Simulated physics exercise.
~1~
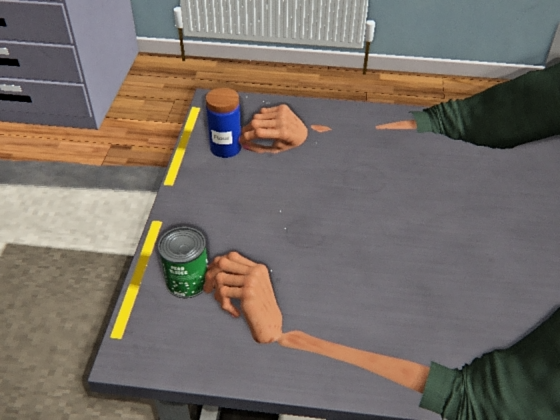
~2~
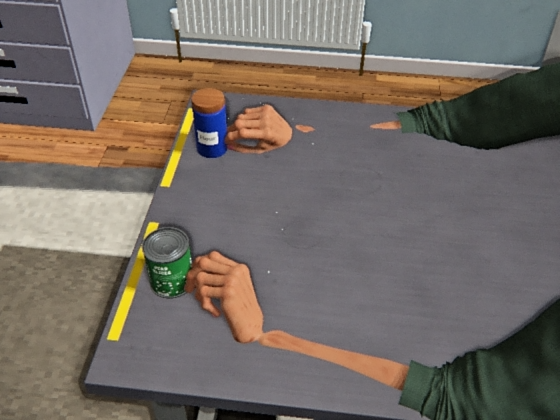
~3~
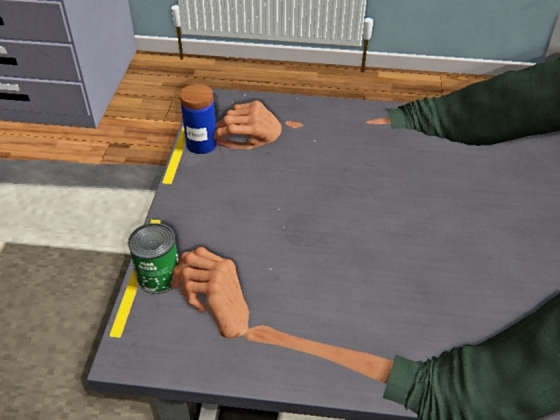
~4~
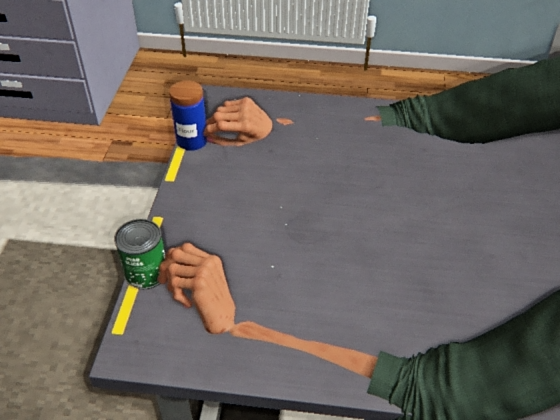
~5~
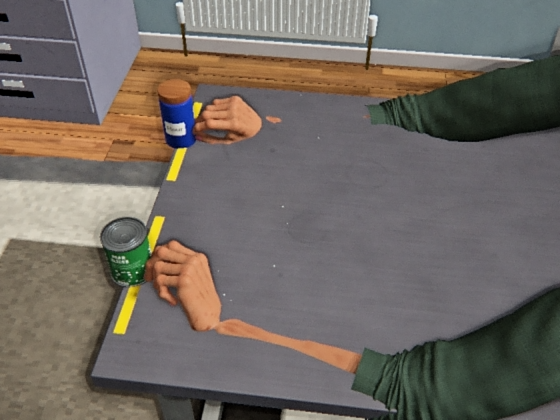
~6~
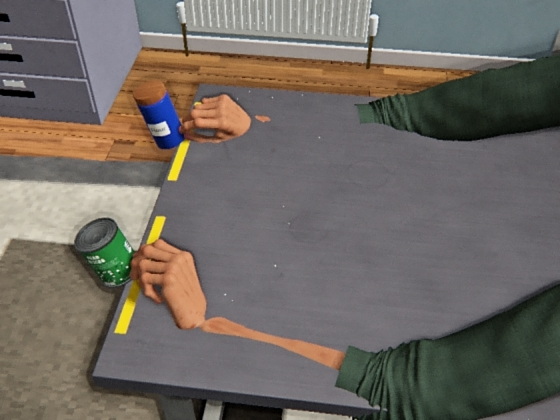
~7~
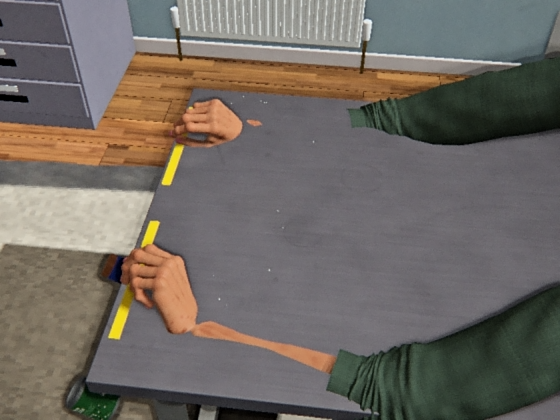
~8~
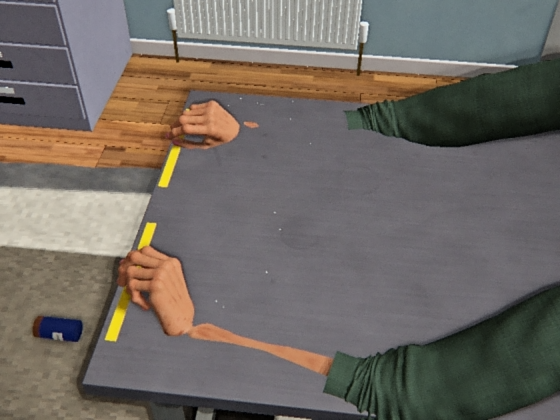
Two hands push a blue jar and a green pot left off a table's edge.
